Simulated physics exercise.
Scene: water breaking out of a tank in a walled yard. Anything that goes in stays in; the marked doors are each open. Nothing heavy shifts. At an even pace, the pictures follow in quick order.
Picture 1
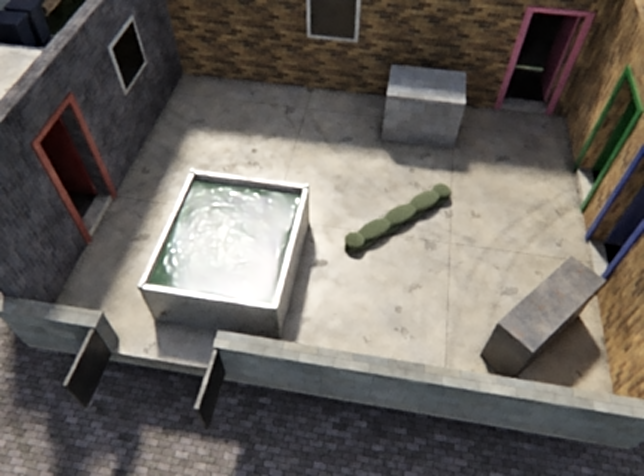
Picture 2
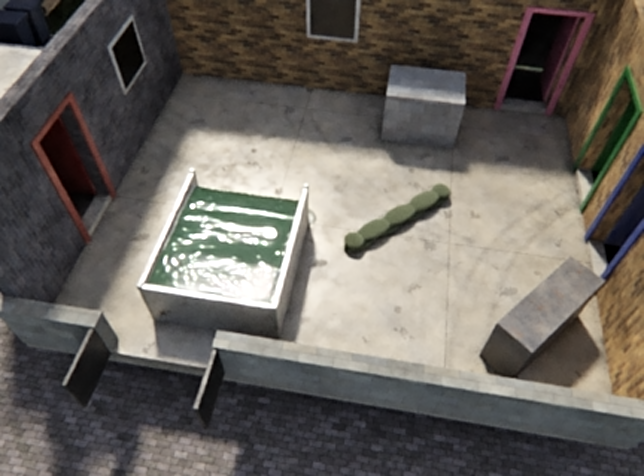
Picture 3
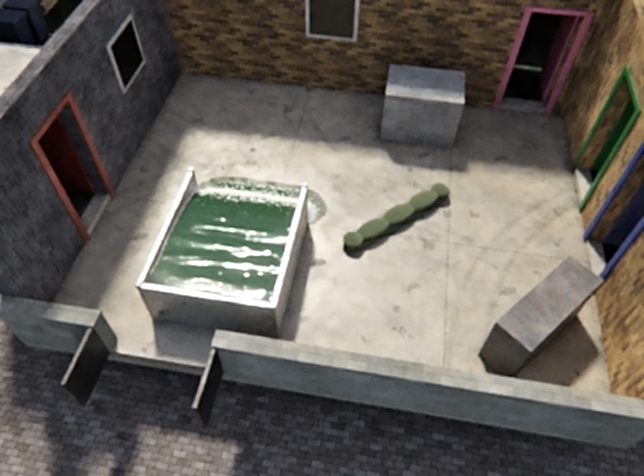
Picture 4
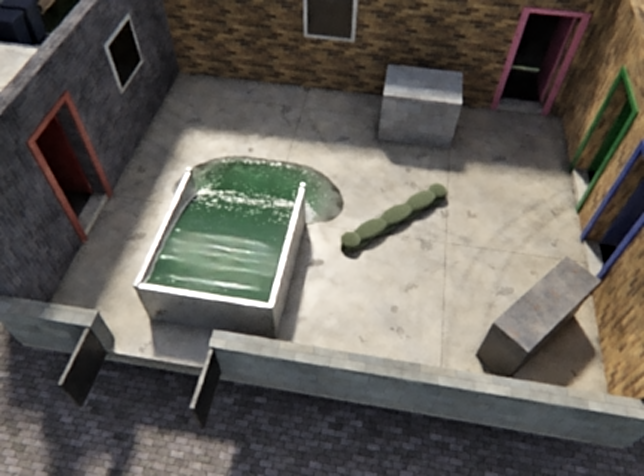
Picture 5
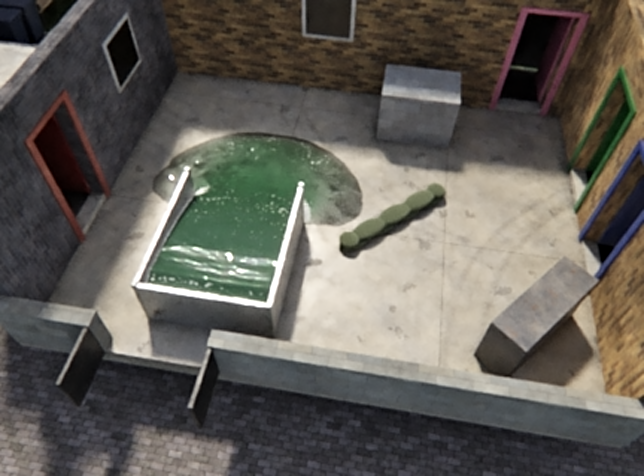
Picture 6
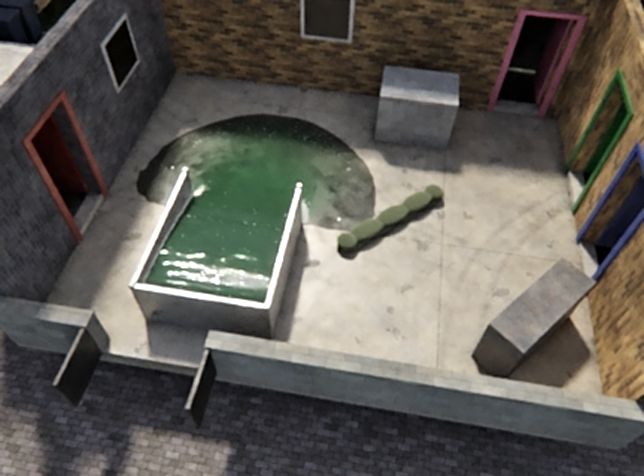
An open tank of water stood in a walled yard, then its far side opened and green water poured out, spreading evenly across the floor in a widening rounded pool behind it.
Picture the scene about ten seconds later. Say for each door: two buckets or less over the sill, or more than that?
Red door - two or less, green door - two or less, pink door - two or less, blue door - two or less.
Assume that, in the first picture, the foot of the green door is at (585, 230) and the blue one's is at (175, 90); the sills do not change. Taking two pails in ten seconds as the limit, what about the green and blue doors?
In that case the green door keeps within it while the blue door runs past it.
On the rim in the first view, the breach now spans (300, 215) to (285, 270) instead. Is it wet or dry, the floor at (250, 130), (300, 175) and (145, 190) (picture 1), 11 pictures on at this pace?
In turn: Untouched, then untouched, then untouched.
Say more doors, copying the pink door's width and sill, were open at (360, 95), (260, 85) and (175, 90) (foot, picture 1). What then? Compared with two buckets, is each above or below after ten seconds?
In order: Exceeds it, exceeds it, exceeds it.
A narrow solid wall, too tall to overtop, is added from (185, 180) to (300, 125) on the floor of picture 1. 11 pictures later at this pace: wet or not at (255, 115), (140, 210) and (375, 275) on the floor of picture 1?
Results in order: Bone-dry / swamped / bone-dry.
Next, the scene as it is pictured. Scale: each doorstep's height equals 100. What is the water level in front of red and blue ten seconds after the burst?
About 90 %, then 90 %.
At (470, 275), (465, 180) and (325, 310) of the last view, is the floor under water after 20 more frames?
In turn, the points end up high and dry, soaked and high and dry.
A moment on, water covers 35 % of the floor; the red door not reached, the green door not reached, the pink door not reached, the blue door not reached.
Next, water covers 40 % of the floor; the red door not reached, the green door not reached, the pink door not reached, the blue door not reached.
Then, water covers 50 % of the floor; the red door not reached, the green door wet at the sill, nothing in, the pink door wet at the sill, nothing in, the blue door not reached.
Later, water covers 75 % of the floor; the red door wet at the sill, nothing in, the green door under two buckets in, the pink door wet at the sill, nothing in, the blue door wet at the sill, nothing in.
In the end, water covers 95 % of the floor; the red door wet at the sill, nothing in, the green door under two buckets in, the pink door wet at the sill, nothing in, the blue door wet at the sill, nothing in.
